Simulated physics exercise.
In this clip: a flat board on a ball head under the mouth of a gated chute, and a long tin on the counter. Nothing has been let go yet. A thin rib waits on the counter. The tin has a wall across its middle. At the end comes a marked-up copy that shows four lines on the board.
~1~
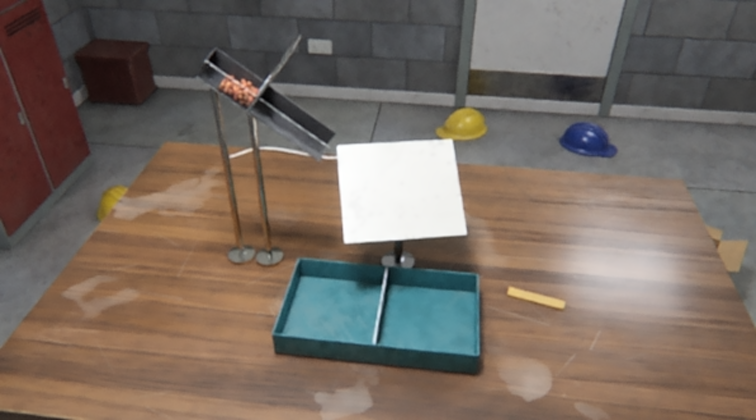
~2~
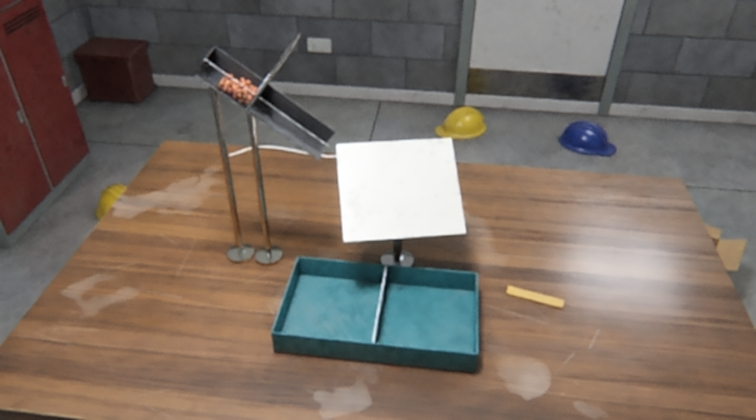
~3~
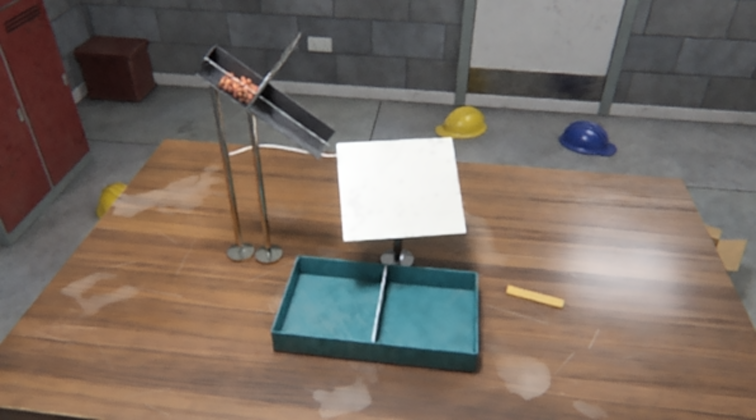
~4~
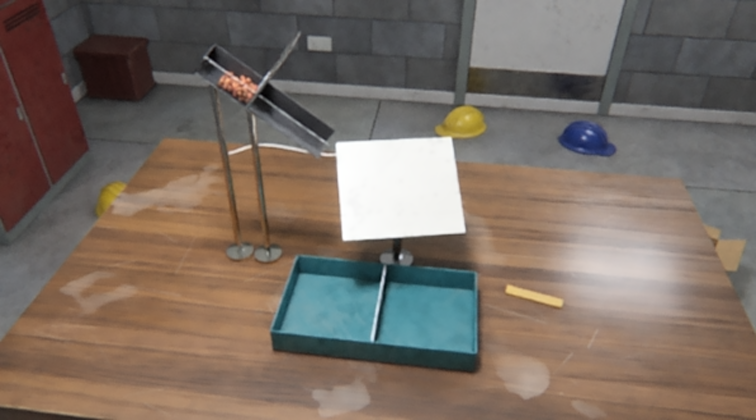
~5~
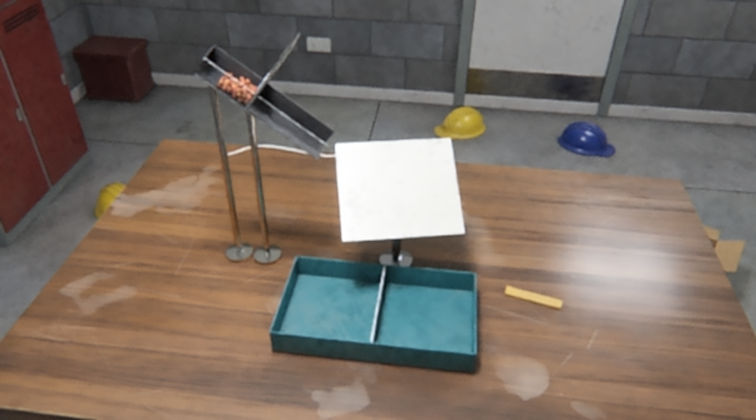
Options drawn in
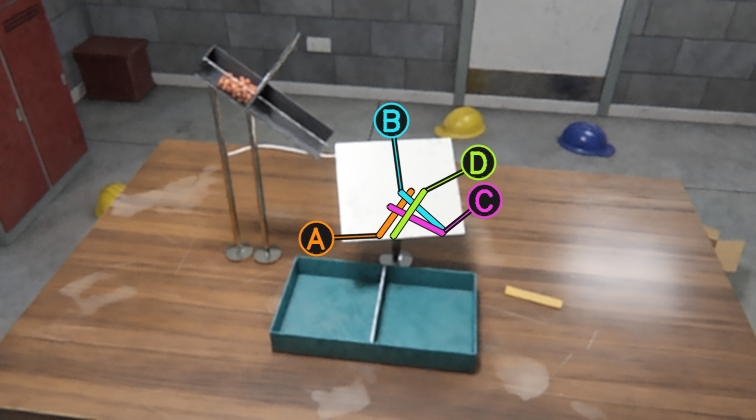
Nothing moves as clay pellets sit behind the chute's gate above a tilted board and divided tin.
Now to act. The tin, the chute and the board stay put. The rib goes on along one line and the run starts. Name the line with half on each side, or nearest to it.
D works best here.
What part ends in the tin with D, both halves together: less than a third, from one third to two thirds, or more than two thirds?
More than two thirds.
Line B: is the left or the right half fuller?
Right.
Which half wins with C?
Right.
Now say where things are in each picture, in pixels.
The first frame shows load behind the gate at (244, 87), clay pellets; lip of the chute at (323, 154), sloping fairly steeply.
The second frame shows middle of the board at (400, 188), tilted fairly steeply; middle of its low edge at (406, 237); of its high edge at (394, 141).
The third frame shows front corners of the tin at (271, 331) and (477, 353); front end of its middle wall at (373, 342).
The fourth frame shows middle of the load at (243, 84); lip at (322, 151).
The fifth frame shows middle of the load at (242, 85); lip at (321, 152).
On the marked copy, line A from (411, 191) to (379, 235); line B from (401, 192) to (444, 231); line C from (390, 206) to (442, 233); line D from (424, 191) to (393, 236).
Choosing A, of what is caught, most in the left half, a small part in the right.
Choosing B, of what is caught, a small part in the left half, nearly all in the right.
Choosing C, of what is caught, a small part in the left half, nearly all in the right.
Choosing D, of what is caught, about half in the left half, about half in the right.
